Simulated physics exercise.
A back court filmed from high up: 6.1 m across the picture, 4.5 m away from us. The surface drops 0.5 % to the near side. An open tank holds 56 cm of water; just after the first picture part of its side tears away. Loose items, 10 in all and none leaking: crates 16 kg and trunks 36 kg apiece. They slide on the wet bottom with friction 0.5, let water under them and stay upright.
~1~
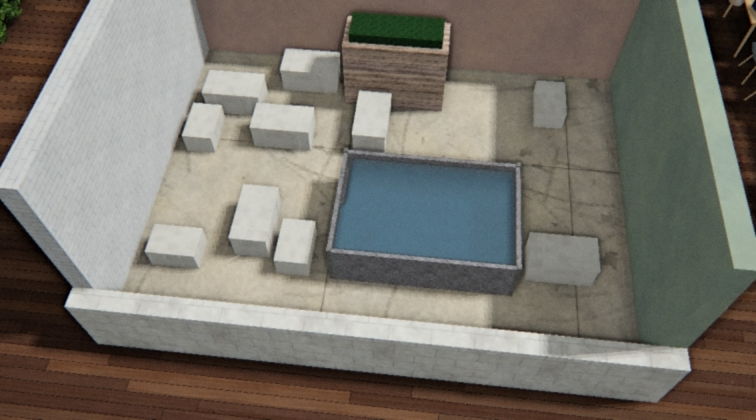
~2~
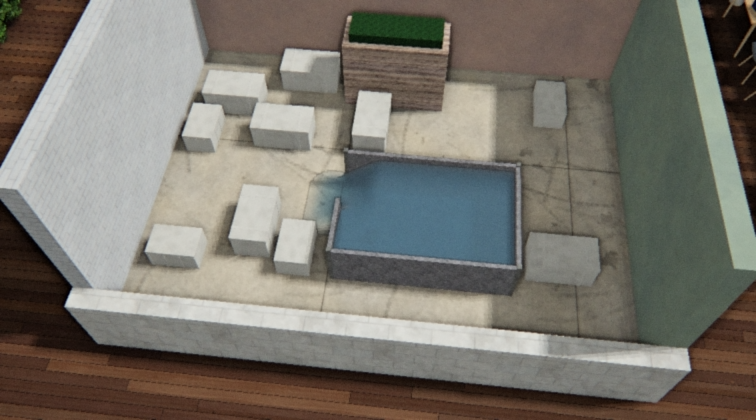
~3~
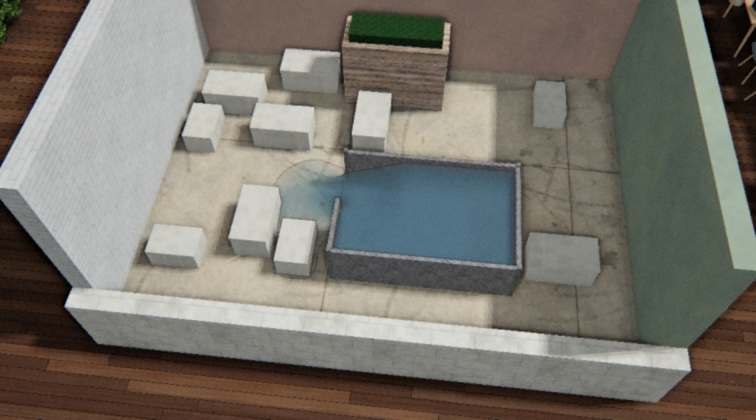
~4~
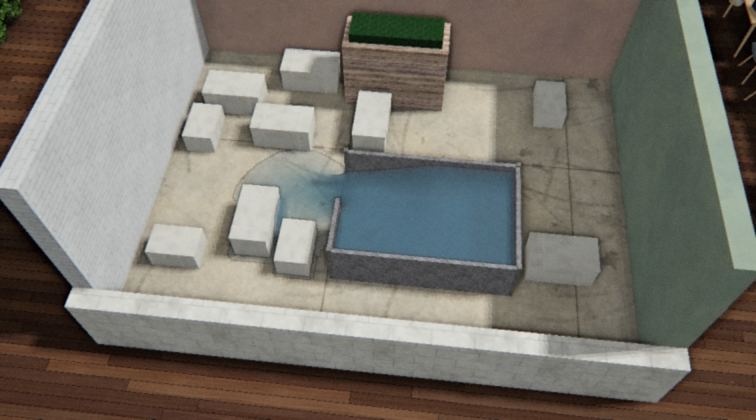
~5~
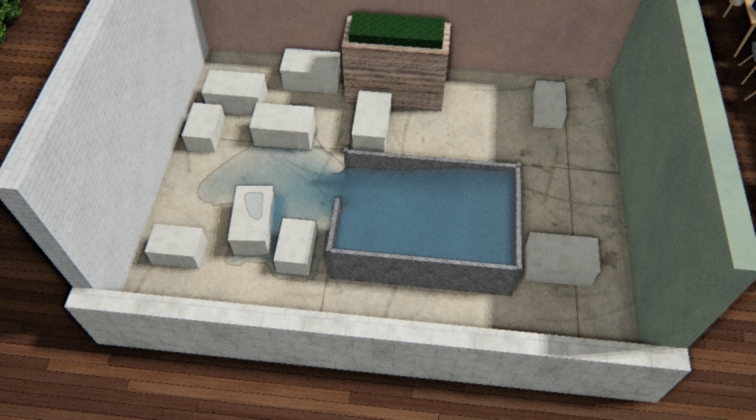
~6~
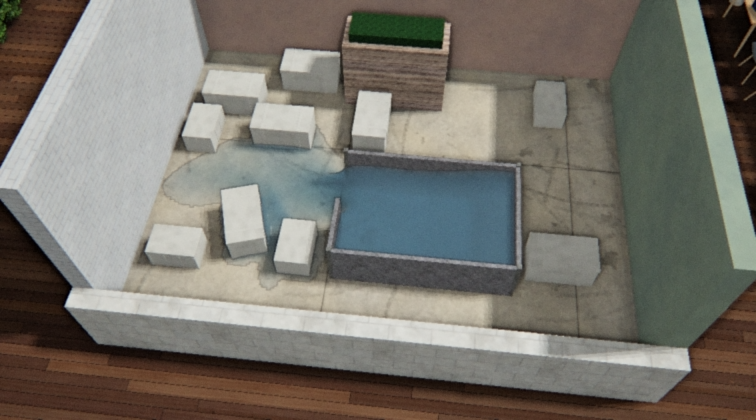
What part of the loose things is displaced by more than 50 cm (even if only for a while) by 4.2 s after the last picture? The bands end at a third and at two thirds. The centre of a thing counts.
That comes to from one to two thirds.
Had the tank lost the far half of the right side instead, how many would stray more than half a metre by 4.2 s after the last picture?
In that case 1 of them.
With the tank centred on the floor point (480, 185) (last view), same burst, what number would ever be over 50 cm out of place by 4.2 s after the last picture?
In that case 5 of them.
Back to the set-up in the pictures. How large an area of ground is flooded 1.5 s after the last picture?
About 11.5 m2.
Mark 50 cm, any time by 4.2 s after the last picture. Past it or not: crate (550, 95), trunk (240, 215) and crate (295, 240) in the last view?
In turn: Short of it, over, short of it.
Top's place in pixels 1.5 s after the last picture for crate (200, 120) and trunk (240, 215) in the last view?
Near (192, 96) and (180, 255).
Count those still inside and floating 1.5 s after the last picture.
1 of them.
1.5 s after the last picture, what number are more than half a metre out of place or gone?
By then 3.
Then, 0.4 s after the last picture 0 of 10 are over 50 cm from their spots; 0 afloat.
Then, 1.5 s after the last picture 3 of 10 are over 50 cm from their spots; 1 afloat.
Then, 2.8 s after the last picture 5 of 10 are over 50 cm from their spots; 3 afloat.
Then, 4.2 s after the last picture 4 of 10 are over 50 cm from their spots, and 5 have been at some point; 4 afloat.
